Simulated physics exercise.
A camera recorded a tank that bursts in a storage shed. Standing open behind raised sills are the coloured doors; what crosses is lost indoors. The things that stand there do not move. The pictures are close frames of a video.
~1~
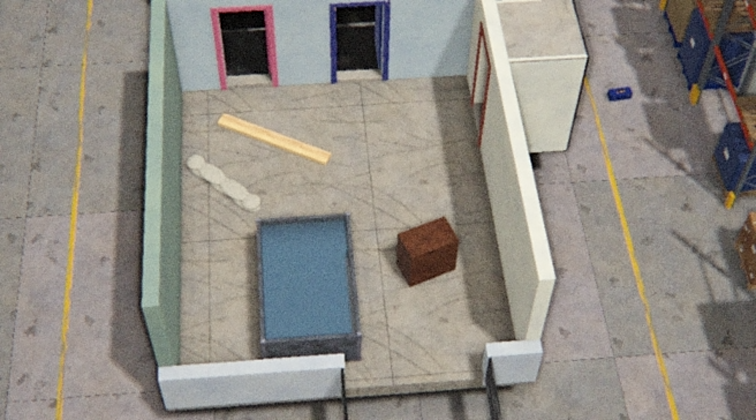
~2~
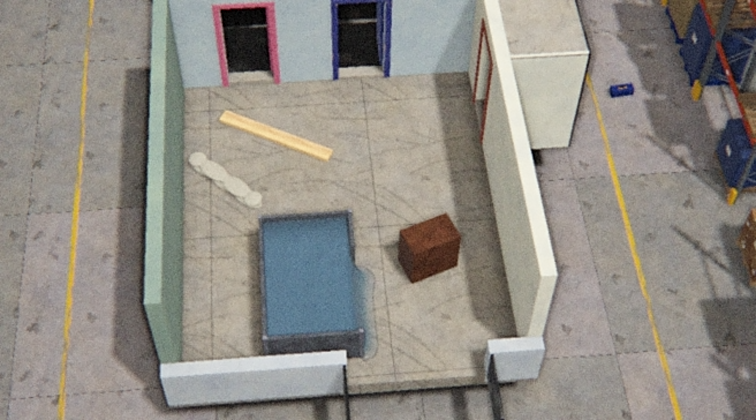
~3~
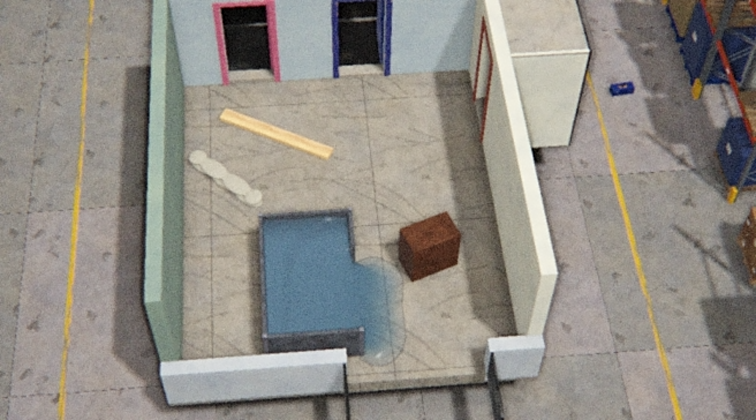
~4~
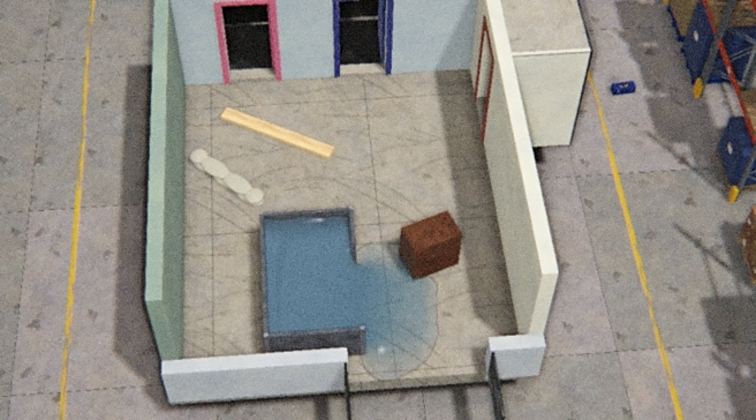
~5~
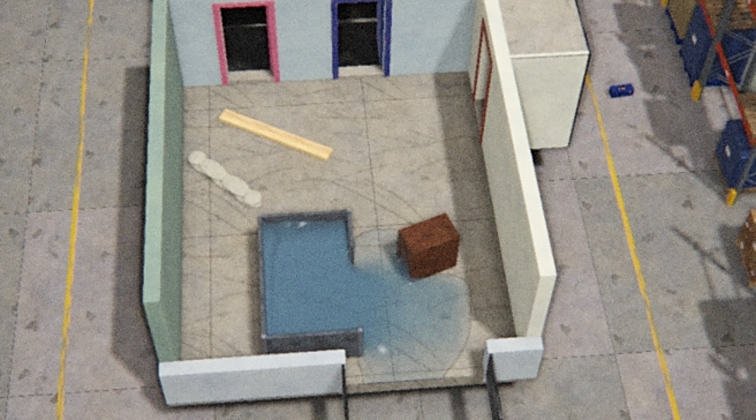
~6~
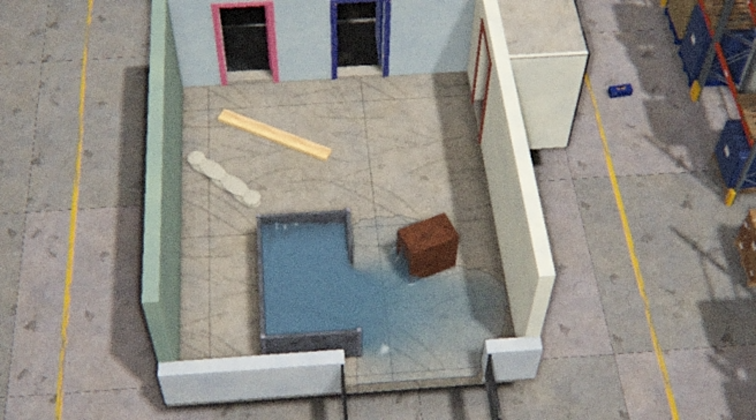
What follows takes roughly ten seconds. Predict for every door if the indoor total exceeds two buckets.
Prediction: The red door does not exceed it, the blue door exceeds it, the pink door does not exceed it.
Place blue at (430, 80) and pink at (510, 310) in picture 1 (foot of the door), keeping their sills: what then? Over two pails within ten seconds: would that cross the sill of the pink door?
Log - pink door: Beyond the mark.
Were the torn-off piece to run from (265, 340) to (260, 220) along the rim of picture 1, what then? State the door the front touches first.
First to be reached: The pink-painted one.
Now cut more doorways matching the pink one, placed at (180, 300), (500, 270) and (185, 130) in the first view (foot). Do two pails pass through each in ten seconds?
Stays within it; exceeds it; stays within it.
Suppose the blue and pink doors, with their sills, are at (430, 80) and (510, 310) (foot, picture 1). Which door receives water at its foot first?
Answer: The one in pink.
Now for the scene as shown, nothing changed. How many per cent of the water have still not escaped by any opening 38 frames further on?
64 per cent.
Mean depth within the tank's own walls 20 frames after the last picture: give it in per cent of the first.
22 percent or thereabouts.
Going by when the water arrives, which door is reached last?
The pink-painted one.
A moment on, water covers 25 % of the floor; the red door not reached, the blue door not reached, the pink door not reached.
Next, water covers 40 % of the floor; the red door not reached, the blue door not reached, the pink door not reached.
Then, water covers 50 % of the floor; the red door wet at the sill, nothing in, the blue door wet at the sill, nothing in, the pink door not reached.
Later, water covers 70 % of the floor; the red door wet at the sill, nothing in, the blue door over two buckets in, the pink door wet at the sill, nothing in.
In the end, water covers 75 % of the floor; the red door wet at the sill, nothing in, the blue door over two buckets in, the pink door under two buckets in.
